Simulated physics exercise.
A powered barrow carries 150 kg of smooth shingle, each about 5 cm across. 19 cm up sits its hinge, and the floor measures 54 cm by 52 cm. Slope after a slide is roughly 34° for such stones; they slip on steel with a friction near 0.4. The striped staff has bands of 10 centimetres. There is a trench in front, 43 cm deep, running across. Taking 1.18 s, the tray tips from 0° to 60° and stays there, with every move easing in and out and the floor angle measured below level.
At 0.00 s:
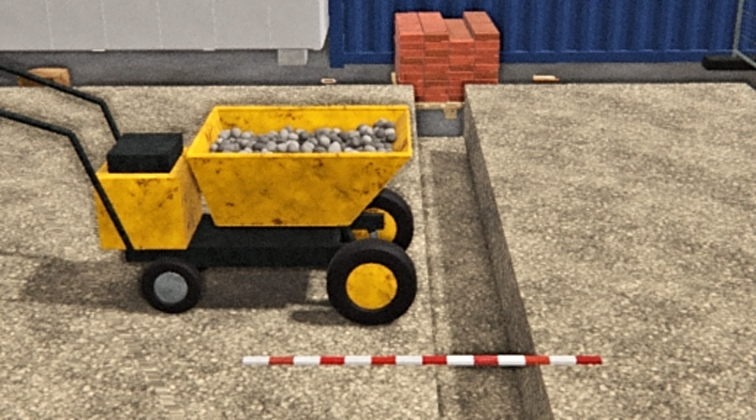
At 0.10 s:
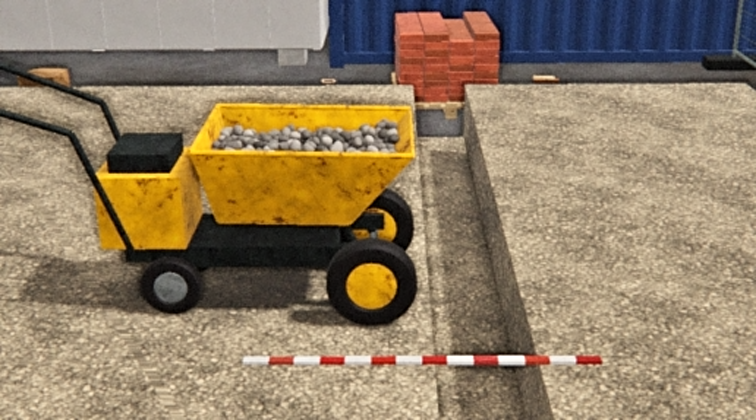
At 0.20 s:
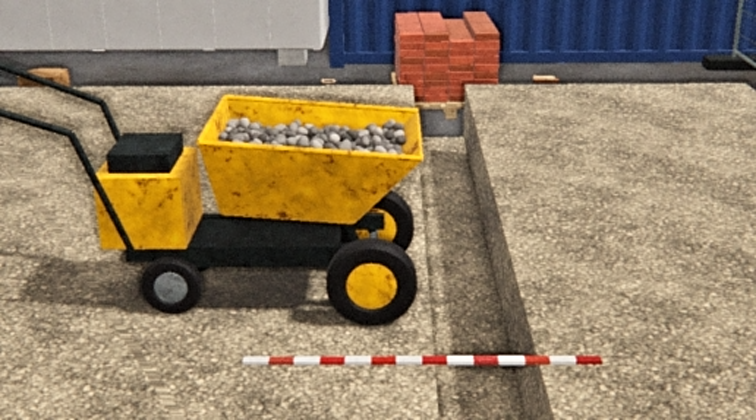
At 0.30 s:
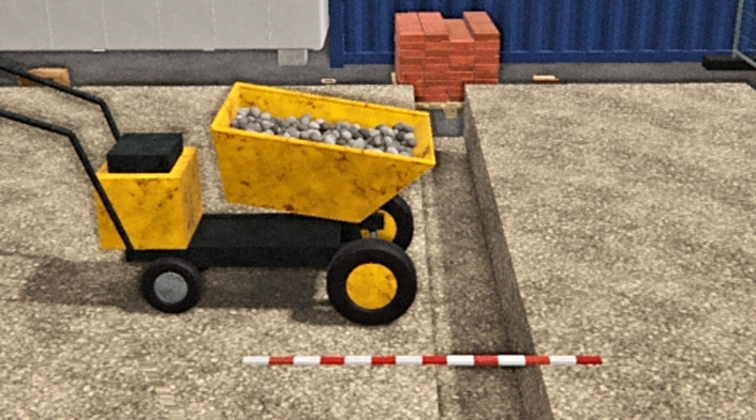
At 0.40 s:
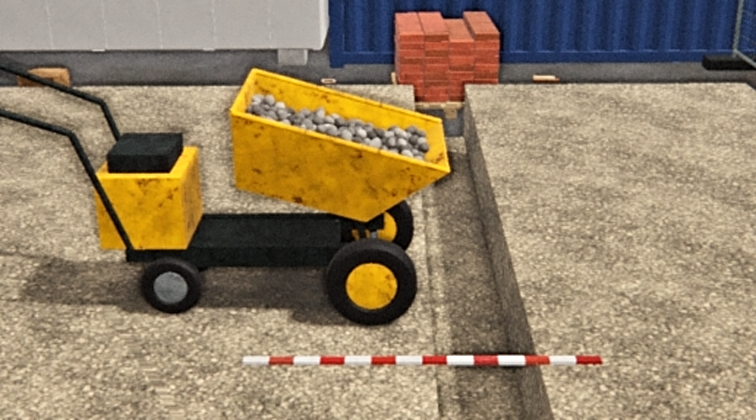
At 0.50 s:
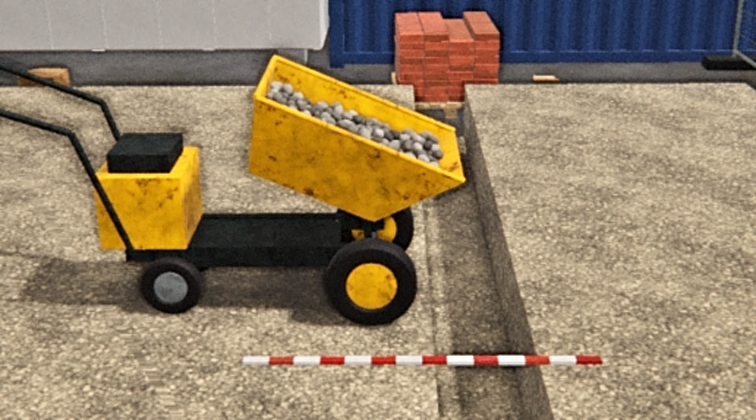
A yellow powered barrow full of smooth grey stones stood beside a trench, and its tray slowly tilted up at the back and down toward the right, while the wheels stayed where they were.
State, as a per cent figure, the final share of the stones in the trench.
The final share is about 31 per cent.
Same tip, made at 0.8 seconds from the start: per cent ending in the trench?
25 per cent.
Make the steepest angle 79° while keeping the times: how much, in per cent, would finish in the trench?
Roughly 20 per cent would end in the trench.
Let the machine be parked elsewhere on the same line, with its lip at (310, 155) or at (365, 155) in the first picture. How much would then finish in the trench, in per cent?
About 90 and 60 per cent.
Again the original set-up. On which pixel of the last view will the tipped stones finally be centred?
Look at roughly (555, 286).
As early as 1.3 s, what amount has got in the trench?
Around 5 per cent of it.
After 0.9 s the floor is at 50°; 100 % in the tray; the foremost stones are at (493, 206).
After 1.3 s the floor is at 60°; 79 % in the tray, 3 % in the trench, 18 % past the trench; the foremost stones are at (587, 292).
After 1.6 s the floor is at 60°; 44 % in the tray, 3 % in the trench, 52 % past the trench; the foremost stones are at (696, 301).
After 3.6 s the floor is at 60°; 10 % in the tray, 31 % in the trench, 59 % past the trench; the foremost stones are past the picture's edge.
